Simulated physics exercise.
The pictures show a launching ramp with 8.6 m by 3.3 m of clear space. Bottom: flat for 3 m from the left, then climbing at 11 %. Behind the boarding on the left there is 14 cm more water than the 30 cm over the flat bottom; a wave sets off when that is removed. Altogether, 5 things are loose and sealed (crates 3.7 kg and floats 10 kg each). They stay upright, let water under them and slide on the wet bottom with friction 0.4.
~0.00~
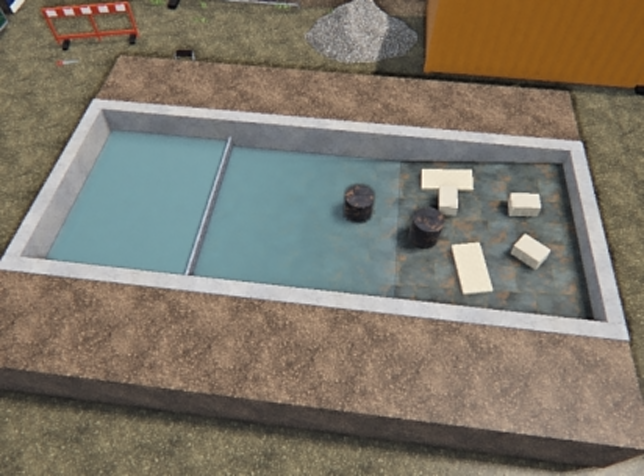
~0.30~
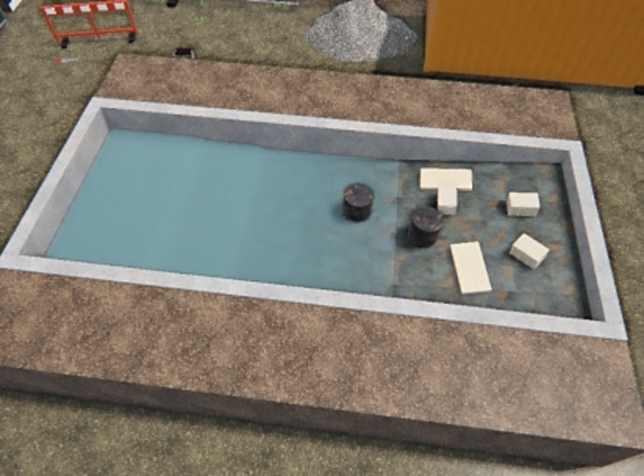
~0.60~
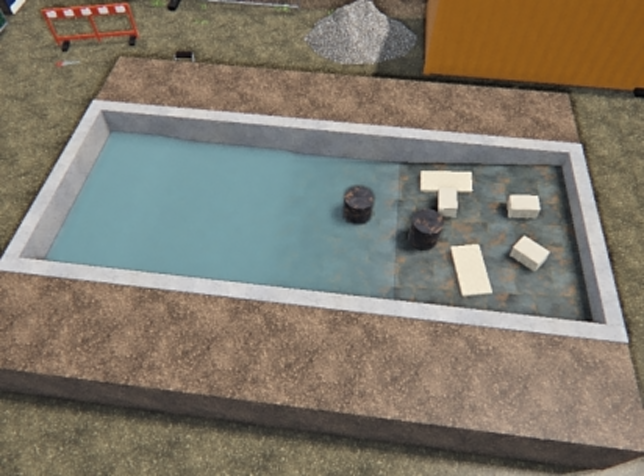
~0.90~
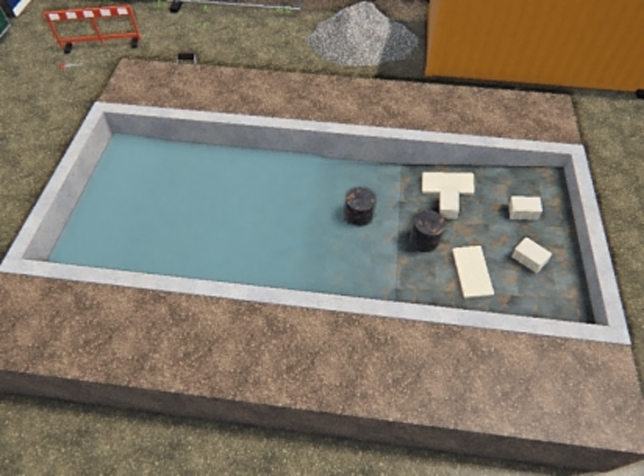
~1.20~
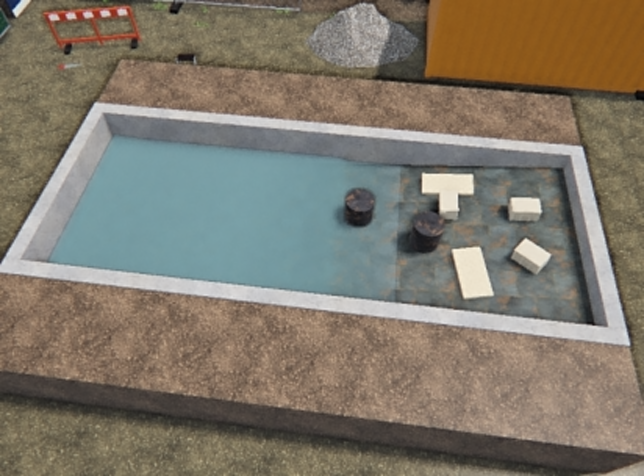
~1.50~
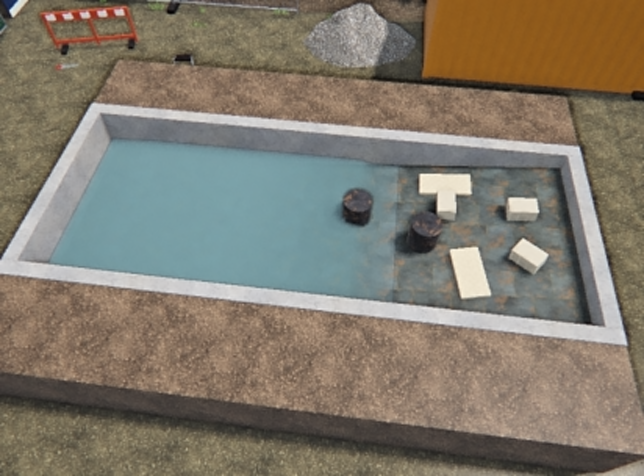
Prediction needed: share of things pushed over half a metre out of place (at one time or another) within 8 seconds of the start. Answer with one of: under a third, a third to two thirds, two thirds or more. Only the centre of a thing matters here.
A third to two thirds.
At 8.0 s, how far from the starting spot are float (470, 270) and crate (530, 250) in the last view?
They've ended up 250 cm and 0 cm away, in that order.
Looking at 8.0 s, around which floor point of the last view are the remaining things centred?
It sits at about (401, 220).
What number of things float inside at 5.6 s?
Total: 3.
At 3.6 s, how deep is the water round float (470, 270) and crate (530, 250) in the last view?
First about 3 cm, second about 0 cm.
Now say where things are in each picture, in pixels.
The first frame shows a crate at (534, 248), on the bottom; a crate at (450, 196), on the bottom; water covers 18.6 m2; 0 of 5 have shifted.
The second frame shows a crate at (533, 247) rests on the ground; a crate at (449, 196) rests on the ground; water covers 18.6 m2; 0 of 5 have shifted.
The third frame shows a crate at (533, 250) rests on the ground; a crate at (450, 198) rests on the ground; water covers 18.6 m2; 0 of 5 have shifted.
The fourth frame shows a crate at (535, 251), on the bottom; a crate at (451, 199) rests on the ground; 18.6 m2 under water; 0 of 5 have shifted.
The fifth frame shows a crate at (534, 252) rests on the ground; a crate at (451, 201), on the bottom; 18.6 m2 under water; 0 of 5 have shifted.
The sixth frame shows a crate at (532, 252), on the bottom; a crate at (448, 201) rests on the ground; water covers 18.6 m2; 0 of 5 have shifted.
After 2.1 s 0 of 5 are over 50 cm from their spots; 0 afloat.
After 3.6 s 0 of 5 are over 50 cm from their spots; 0 afloat.
After 5.6 s 0 of 5 are over 50 cm from their spots; 3 afloat.
After 8.0 s 3 of 5 are over 50 cm from their spots, and 3 have been at some point; 3 afloat.
